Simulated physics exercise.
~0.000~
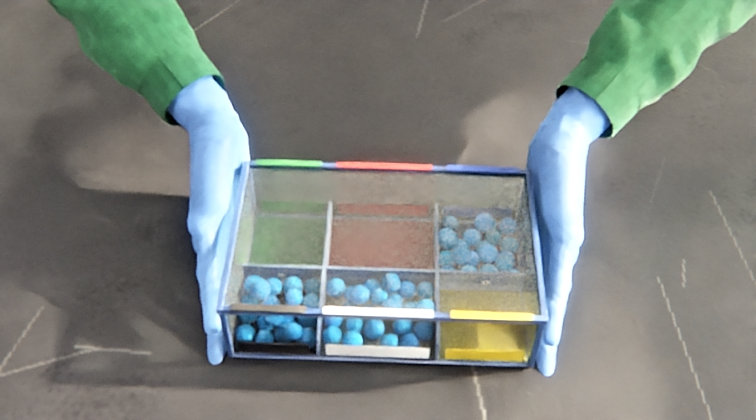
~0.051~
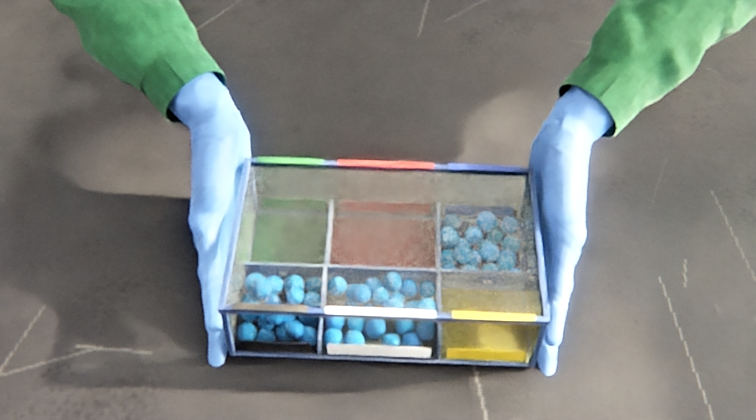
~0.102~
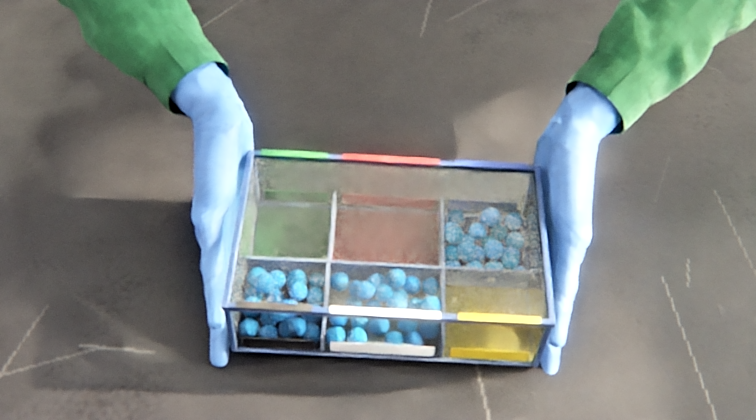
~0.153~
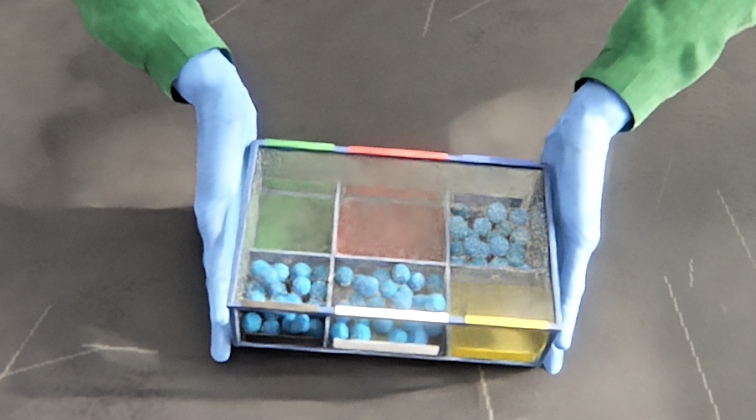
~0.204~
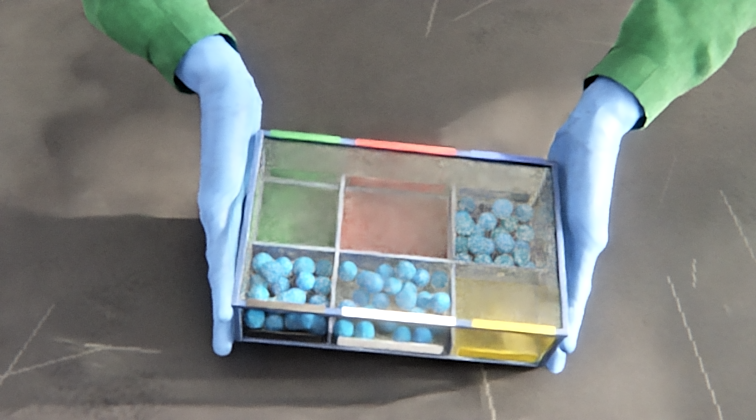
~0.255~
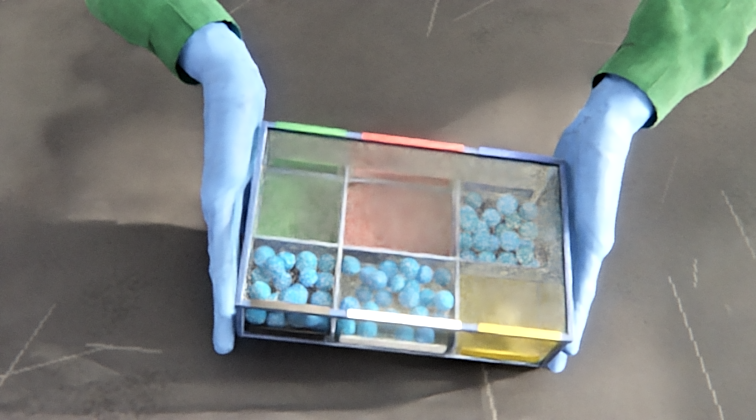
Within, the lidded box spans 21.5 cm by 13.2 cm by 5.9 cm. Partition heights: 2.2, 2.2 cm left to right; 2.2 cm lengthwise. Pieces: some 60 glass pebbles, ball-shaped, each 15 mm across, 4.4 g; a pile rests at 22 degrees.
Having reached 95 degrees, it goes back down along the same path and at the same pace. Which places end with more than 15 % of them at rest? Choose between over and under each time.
Red: Under. Blue: Under. Green: Under. Yellow: Over. White: Over. Black: Under.
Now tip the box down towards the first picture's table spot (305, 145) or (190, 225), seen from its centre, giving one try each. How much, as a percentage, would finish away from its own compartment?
That would be close to 85 per cent, then close to 80 per cent.
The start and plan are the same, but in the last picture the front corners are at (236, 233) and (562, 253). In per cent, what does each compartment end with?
So it works out as red at 40 percent, blue at 45 percent, green at 15 percent, yellow at 0 percent, white at 0 percent and black at 0 percent.
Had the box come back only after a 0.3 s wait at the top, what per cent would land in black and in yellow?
In per cent: Black 5; yellow 55.
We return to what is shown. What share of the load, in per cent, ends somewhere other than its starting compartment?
Share changed: Approx. 80 %.
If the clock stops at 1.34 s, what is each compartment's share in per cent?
Red 0 %, blue 30 %, green 0 %, yellow 15 %, white 30 %, black 25 %.
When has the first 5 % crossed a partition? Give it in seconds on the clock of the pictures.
That happens at about 0.90 s on the clock.
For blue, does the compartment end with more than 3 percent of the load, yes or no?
Blue: It does.
After 1.34 s, tilt 95 degrees; blue 30 %, yellow 15 %, white 30 %, black 25 %.
After 2.06 s, tilt 43 degrees; blue 5 %, yellow 60 %, white 30 %, black 5 %.
Then, at 2.81 s, tilt 0 degrees; blue 5 %, yellow 60 %, white 30 %, black 5 %.
At rest (3.7 s), red 0 %, blue 5 %, green 0 %, yellow 60 %, white 30 %, black 5 %.
